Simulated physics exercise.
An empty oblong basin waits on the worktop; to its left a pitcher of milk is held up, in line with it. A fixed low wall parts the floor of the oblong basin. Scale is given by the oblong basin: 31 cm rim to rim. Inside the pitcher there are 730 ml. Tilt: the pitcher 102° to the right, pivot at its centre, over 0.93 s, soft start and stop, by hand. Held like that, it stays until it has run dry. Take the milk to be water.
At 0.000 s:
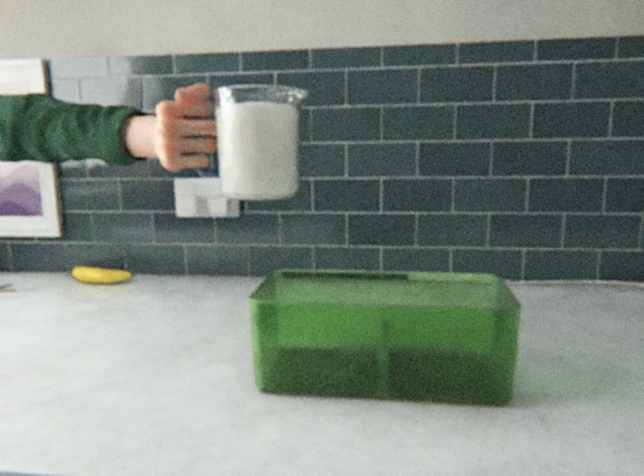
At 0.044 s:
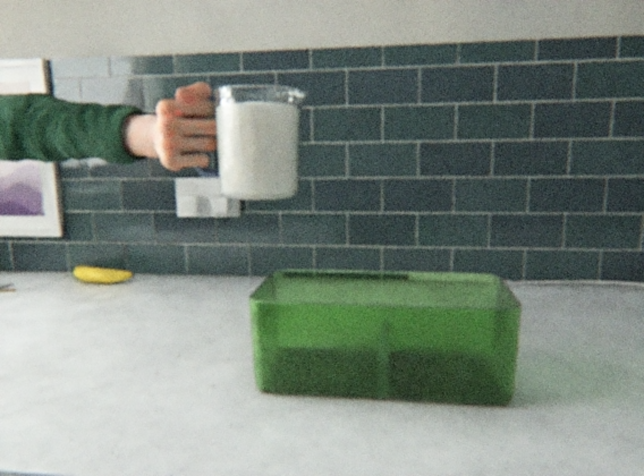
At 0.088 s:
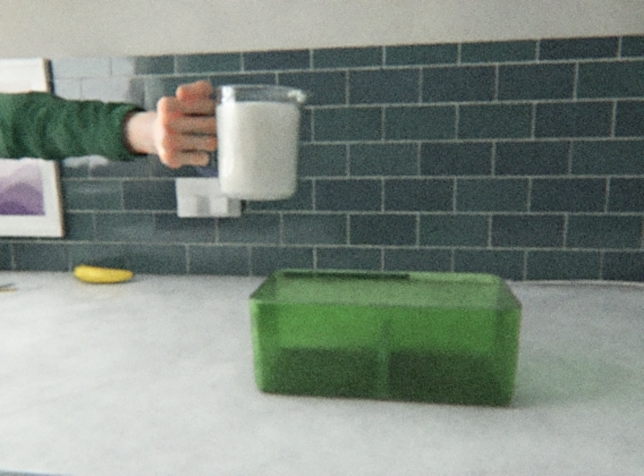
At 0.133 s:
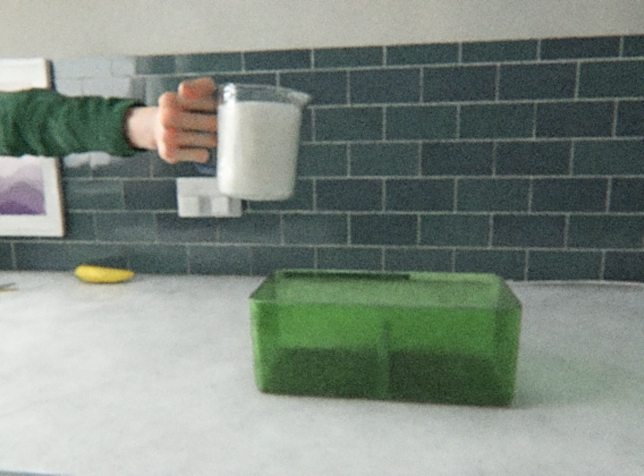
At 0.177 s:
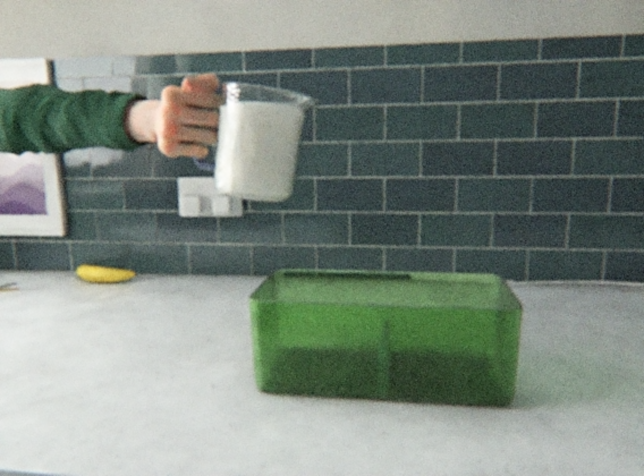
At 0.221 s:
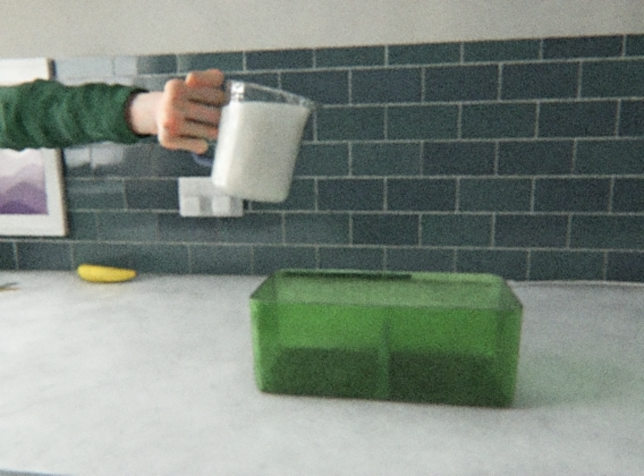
A pitcher of milk, held up by a hand, tilts slightly right above a green basin.
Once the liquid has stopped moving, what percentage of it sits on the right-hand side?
About 49 per cent.
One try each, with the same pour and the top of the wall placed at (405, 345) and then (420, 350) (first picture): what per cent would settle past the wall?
In order, 10 and 10 per cent.
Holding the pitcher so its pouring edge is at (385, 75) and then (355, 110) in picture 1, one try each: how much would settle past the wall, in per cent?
About 80 %, then about 95 %.
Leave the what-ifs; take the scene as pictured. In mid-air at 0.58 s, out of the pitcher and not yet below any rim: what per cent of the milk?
I'd put it at about 16 percent.
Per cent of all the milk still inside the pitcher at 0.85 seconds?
About 32 percent.
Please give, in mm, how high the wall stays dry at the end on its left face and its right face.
Roughly 28 mm on the left side and roughly 26 mm on the right.
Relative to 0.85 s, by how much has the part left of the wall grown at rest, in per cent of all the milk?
It comes to about 38 per cent.
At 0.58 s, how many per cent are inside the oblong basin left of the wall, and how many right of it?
I'd say about 1 left and about 2 right.
Then, 0.58 s in, the tilt is 71° and 81 per cent is still to pour, 1 is left of the wall and 2 right of it.
Then, 0.85 s in, the tilt is 100° and 31 per cent is still to pour, 12 is left of the wall and 30 right of it.
Then, 1.13 s in, the tilt is 102° and 5 per cent is still to pour, 40 is left of the wall and 48 right of it.
Then, 1.43 s in, the tilt is 102° and 0 per cent is still to pour, 49 is left of the wall and 49 right of it.
Finally, 50 per cent lies left of the wall, 49 right of it and 1 outside.
